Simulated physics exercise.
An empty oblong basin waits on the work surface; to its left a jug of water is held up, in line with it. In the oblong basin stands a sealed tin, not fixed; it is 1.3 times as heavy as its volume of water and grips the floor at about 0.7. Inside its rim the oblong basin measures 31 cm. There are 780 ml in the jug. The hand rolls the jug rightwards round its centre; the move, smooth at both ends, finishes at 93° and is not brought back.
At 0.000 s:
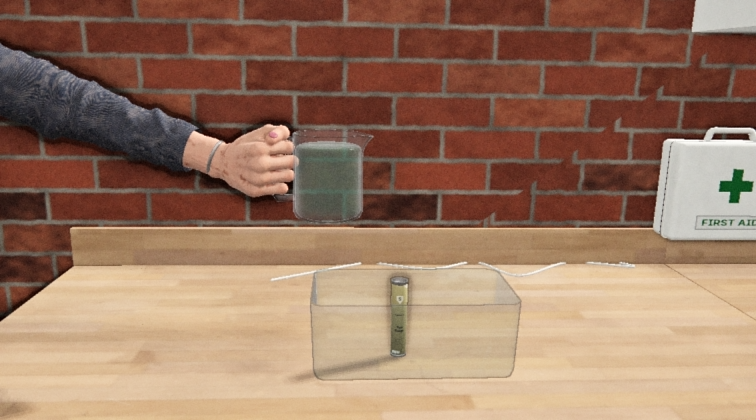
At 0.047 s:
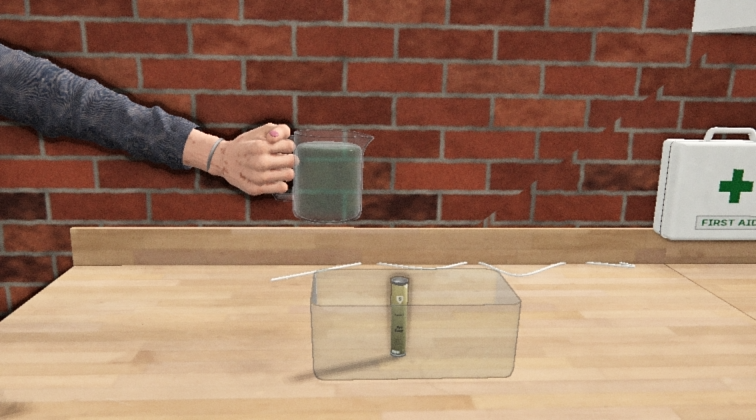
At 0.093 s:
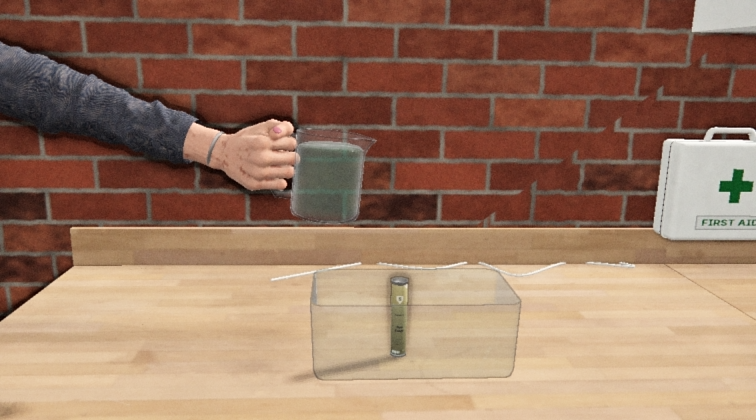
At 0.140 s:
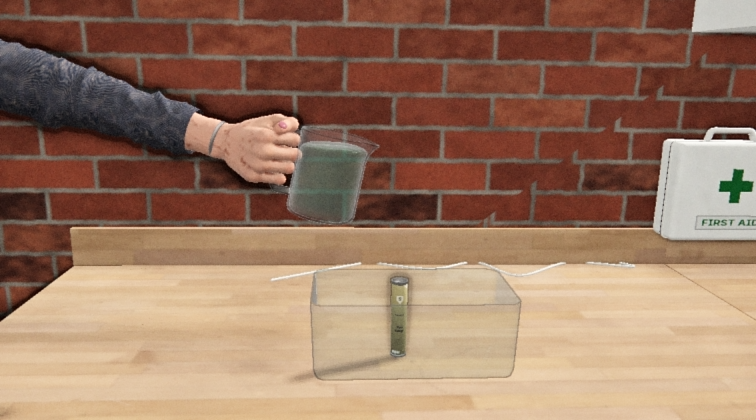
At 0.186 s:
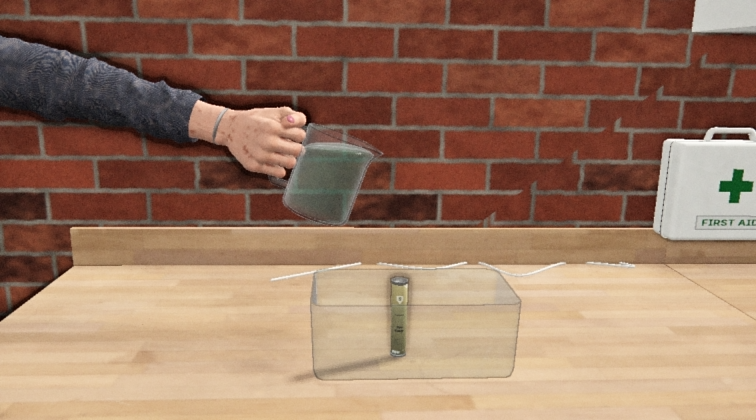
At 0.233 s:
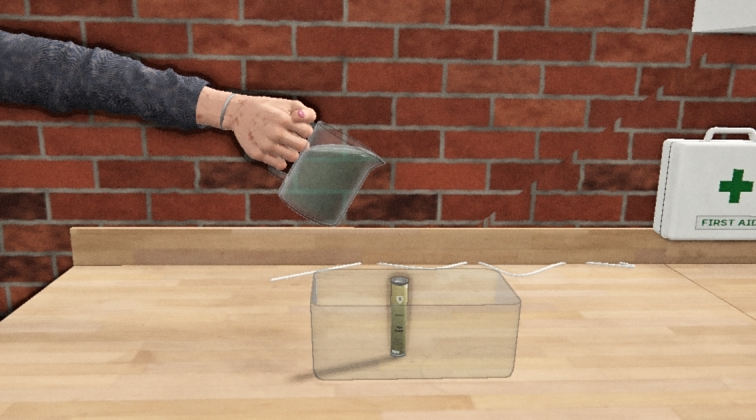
A hand held a clear jug of greenish liquid above and left of a see-through basin with a small upright tin, then smoothly tilted the jug to the right while the basin stayed still.
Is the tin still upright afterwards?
It remains upright.
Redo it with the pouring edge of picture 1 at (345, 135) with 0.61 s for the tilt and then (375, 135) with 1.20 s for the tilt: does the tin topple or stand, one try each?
First it falls; then it keeps standing.
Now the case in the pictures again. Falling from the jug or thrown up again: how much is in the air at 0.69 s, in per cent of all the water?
Some 26 per cent.
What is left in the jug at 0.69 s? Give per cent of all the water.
Some 32 per cent.
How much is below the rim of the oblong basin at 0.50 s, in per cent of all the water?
Some 6 per cent.
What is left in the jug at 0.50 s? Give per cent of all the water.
About 70 per cent.
After 0.50 s the tilt is 85° and 69 per cent is still to pour; the tin stands where it began.
After 0.69 s the tilt is 93° and 32 per cent is still to pour; the tin stands where it began.
After 0.89 s the tilt is 93° and 14 per cent is still to pour; the tin stands where it began.
After 1.11 s the tilt is 93° and 6 per cent is still to pour; the tin stands where it began.
In the end the tin stands where it began.
